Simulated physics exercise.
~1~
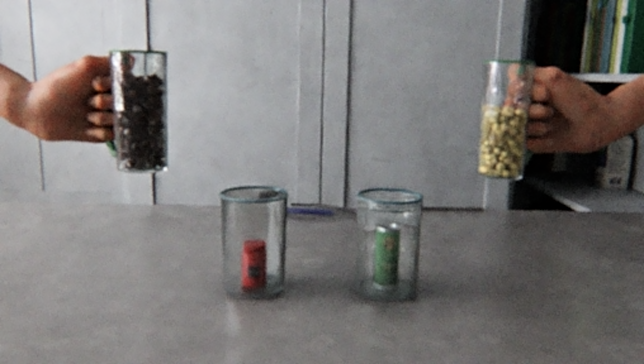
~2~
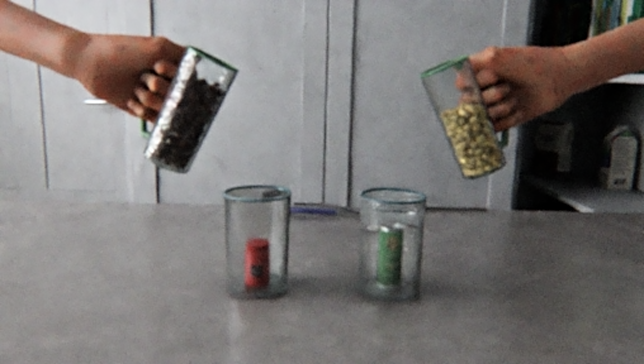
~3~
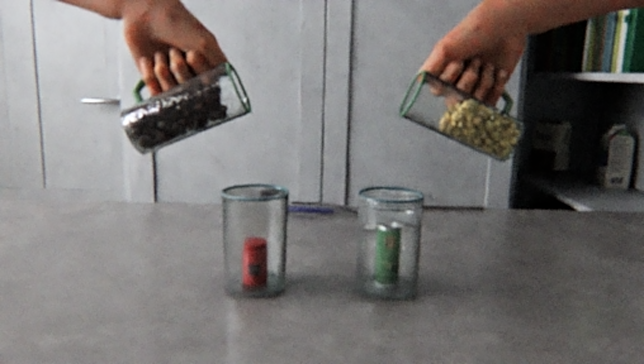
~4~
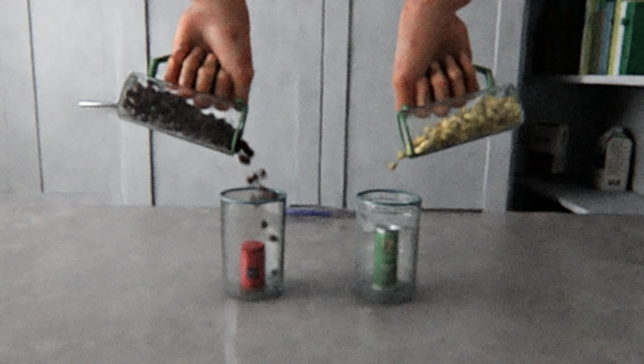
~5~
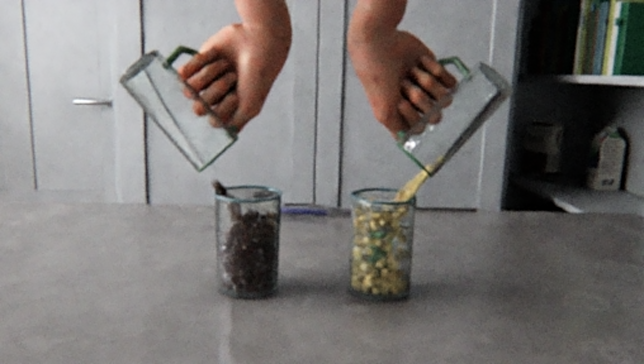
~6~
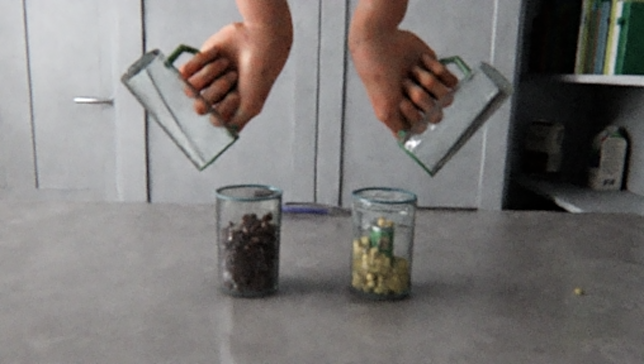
Two hands tipped glass mugs of dark and pale yellowish pieces over two glasses, emptying them onto a small red object at left, which ended up hidden, and a green one at right, which still showed, with one stray piece on the counter.
